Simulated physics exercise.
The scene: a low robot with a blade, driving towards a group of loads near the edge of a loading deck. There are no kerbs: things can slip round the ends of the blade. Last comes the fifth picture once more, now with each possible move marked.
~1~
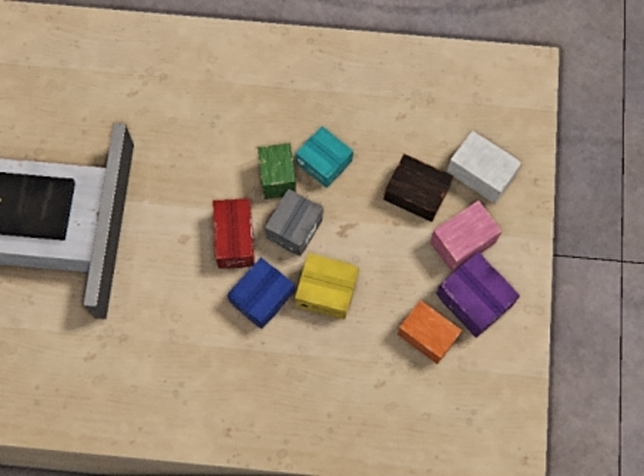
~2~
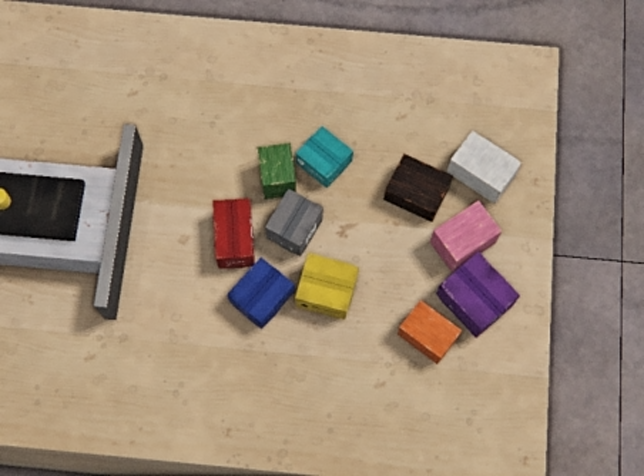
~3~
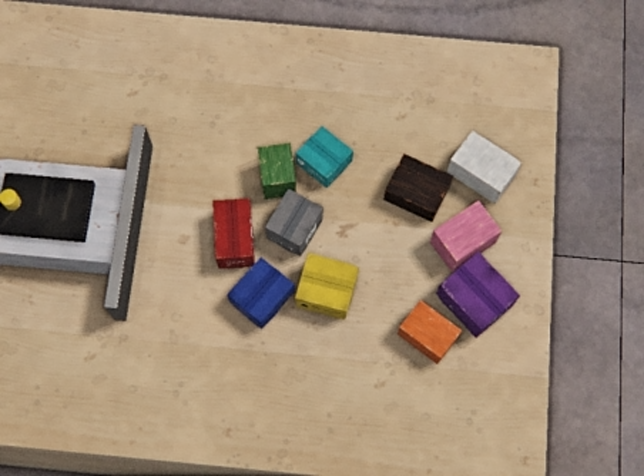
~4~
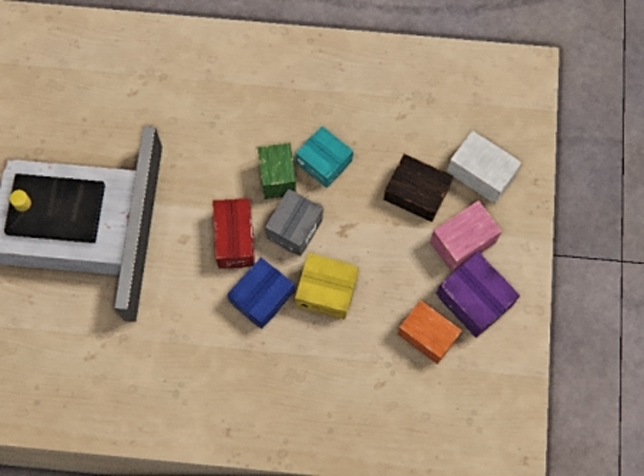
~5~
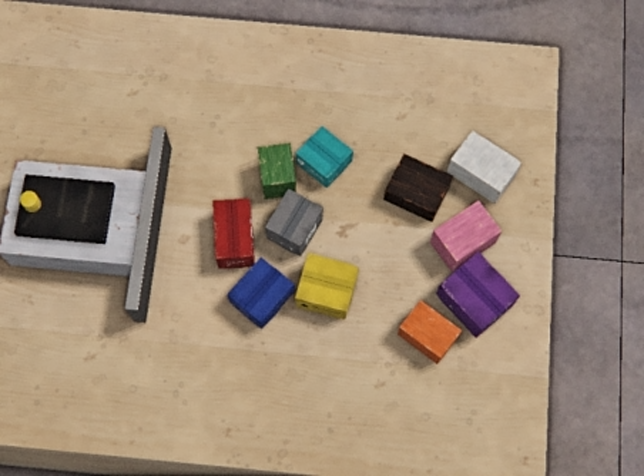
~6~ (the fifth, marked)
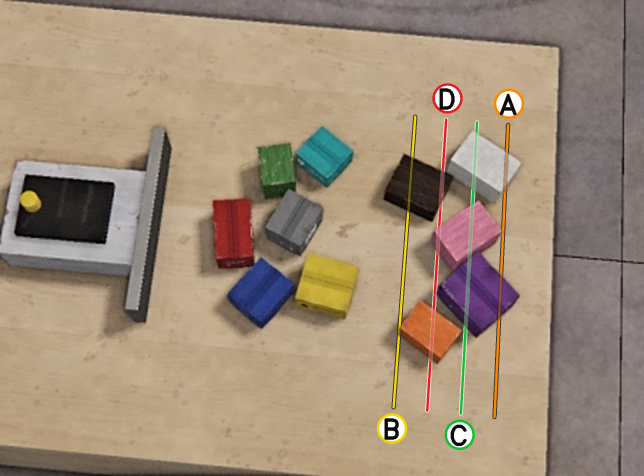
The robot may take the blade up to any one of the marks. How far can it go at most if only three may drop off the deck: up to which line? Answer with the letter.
It should halt at C.
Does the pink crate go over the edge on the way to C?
Yes.
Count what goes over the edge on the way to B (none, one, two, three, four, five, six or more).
The count is none.
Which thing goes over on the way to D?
The purple box goes over.
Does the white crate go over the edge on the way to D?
By then, no.
On the marked copy, A at (502, 265); B at (405, 256); C at (469, 262); D at (437, 259).
Taking C. A third of the way, robot (187, 220); blue parcel (293, 309); turquoise box (337, 159).
Two thirds of the way, robot (303, 230); purple box (512, 292); pink crate (495, 237).
When it is over, robot (395, 238); pink crate over the edge; purple box over the edge; two fallen.
As for the rest, A drops five; B is within the limit but short; D is within the limit but short.
